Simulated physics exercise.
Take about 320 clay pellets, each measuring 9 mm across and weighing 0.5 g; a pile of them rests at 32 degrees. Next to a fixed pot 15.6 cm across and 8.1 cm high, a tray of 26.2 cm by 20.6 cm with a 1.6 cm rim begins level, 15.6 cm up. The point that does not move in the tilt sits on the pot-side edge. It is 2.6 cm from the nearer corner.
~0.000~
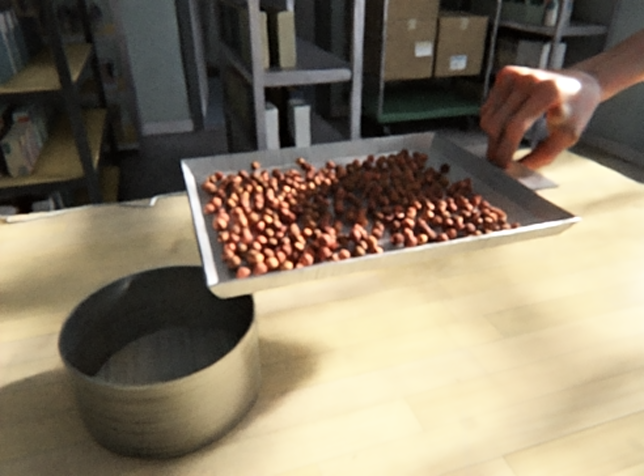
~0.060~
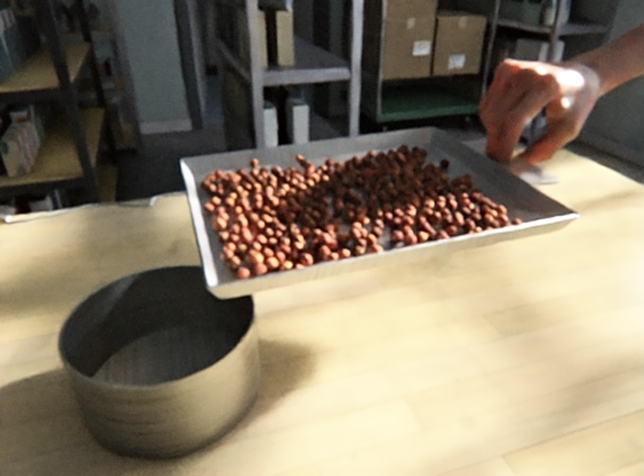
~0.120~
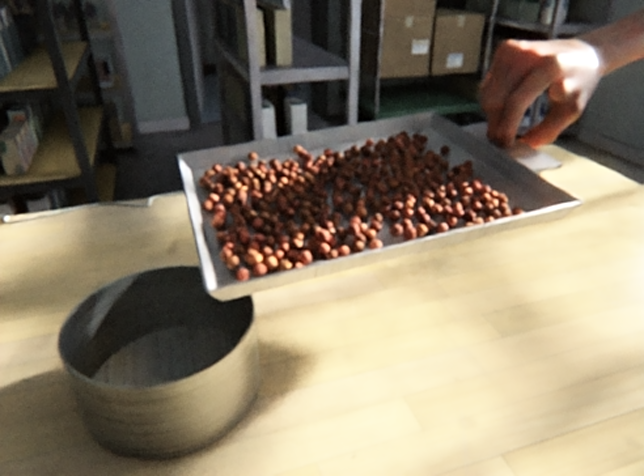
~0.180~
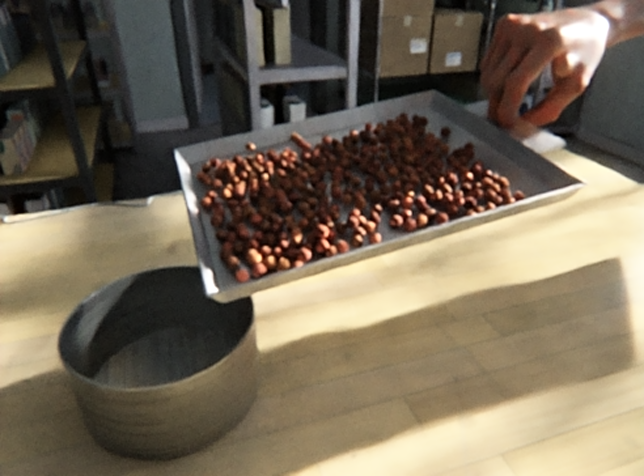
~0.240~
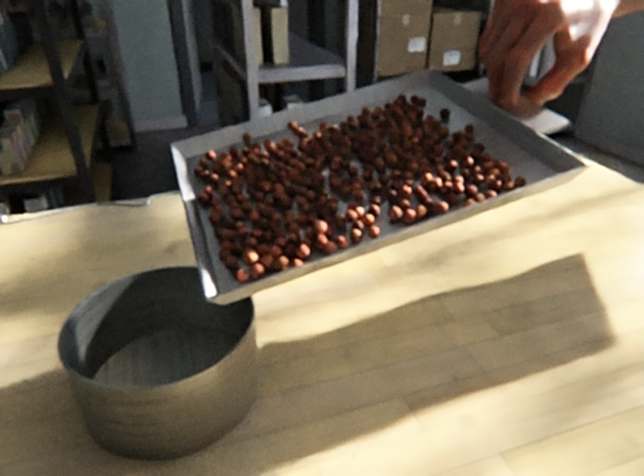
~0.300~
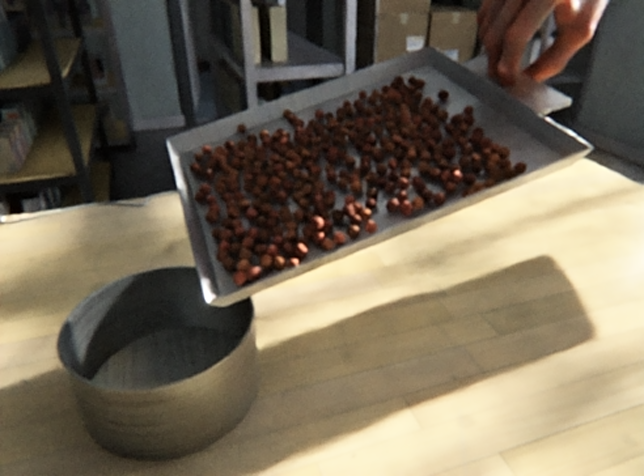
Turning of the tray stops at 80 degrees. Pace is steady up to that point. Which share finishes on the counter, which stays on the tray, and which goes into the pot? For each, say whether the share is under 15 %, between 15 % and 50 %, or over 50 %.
Counter: Expect over half the total; tray: Expect a minor portion; pot: Expect a moderate portion.
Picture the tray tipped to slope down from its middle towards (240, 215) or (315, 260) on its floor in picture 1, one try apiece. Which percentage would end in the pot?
About 65 and 0 per cent.
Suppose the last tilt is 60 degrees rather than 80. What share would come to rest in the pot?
20 %.
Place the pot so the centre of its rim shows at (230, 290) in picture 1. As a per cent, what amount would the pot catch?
The share would be some 0 per cent.
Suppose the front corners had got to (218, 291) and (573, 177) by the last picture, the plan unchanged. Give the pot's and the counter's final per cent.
Pot: 0, counter: 100.
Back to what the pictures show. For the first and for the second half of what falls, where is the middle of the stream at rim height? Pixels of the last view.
Earlier half close to (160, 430), later half at (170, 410) in pixels.
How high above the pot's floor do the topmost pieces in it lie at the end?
Height: Approx. 2.0 cm.
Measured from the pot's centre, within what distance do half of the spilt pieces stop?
Roughly 16 cm from the centre.
After 0.73 s, tilt 47 degrees; the tray holds 100 %, the pot 0 %.
After 1.02 s, tilt 67 degrees; the tray holds 85 %, the pot 0 %.
After 1.41 s, tilt 80 degrees; the tray holds 5 %, the pot 25 %.
In the end, at 2.1 s, counter 75 %, tray 0 %, pot 25 %.
